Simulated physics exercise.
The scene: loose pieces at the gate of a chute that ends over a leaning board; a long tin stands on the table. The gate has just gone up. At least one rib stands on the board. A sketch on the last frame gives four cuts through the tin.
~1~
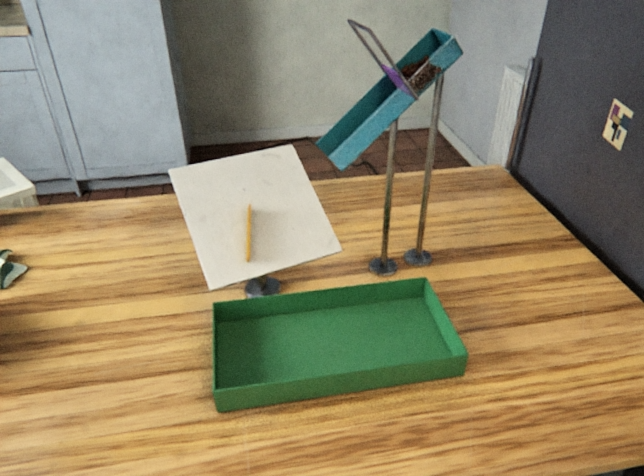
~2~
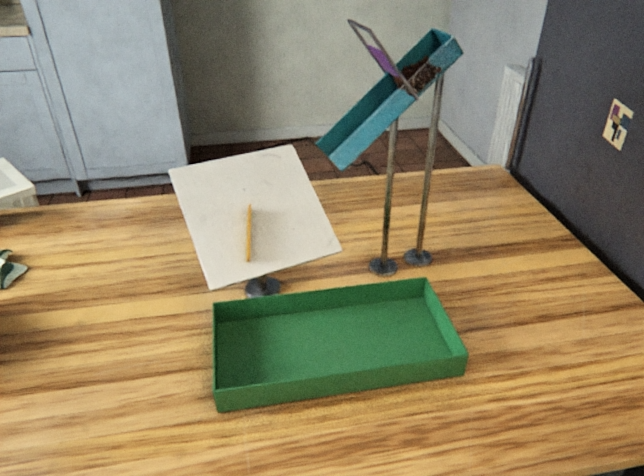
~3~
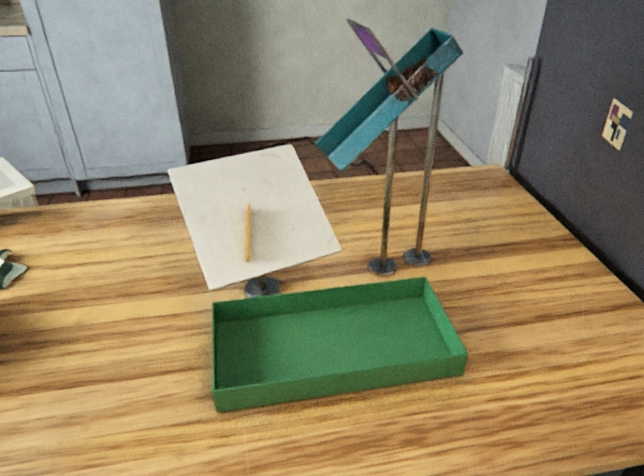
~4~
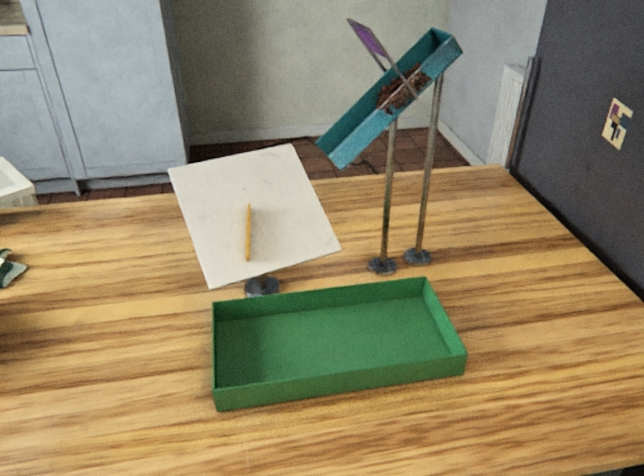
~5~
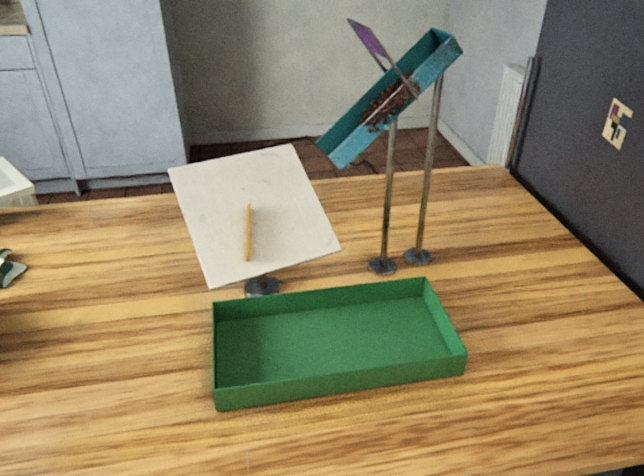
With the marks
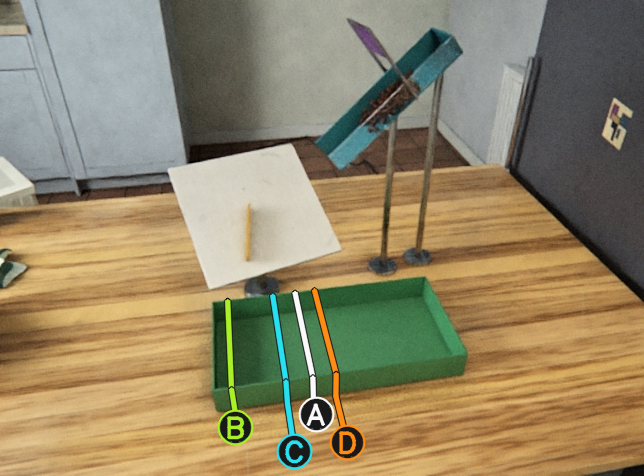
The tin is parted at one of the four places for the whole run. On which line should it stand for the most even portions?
I would pick line C.
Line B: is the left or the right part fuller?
The right side.
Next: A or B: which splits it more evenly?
The answer is A.
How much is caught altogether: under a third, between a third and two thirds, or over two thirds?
Over two thirds.
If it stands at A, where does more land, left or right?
The left side.
On the marked copy, line A crosses the front rim at (312, 376); line B crosses the front rim at (231, 388); line C crosses the front rim at (285, 380); line D crosses the front rim at (335, 373).
For line A, of what is caught, the bulk on the left of the divider, close to a quarter on the right.
For line B, of what is caught, only a few on the left of the divider, all but a few on the right.
For line C, of what is caught, close to two thirds on the left of the divider, close to a third on the right.
For line D, of what is caught, the bulk on the left of the divider, a small share on the right.
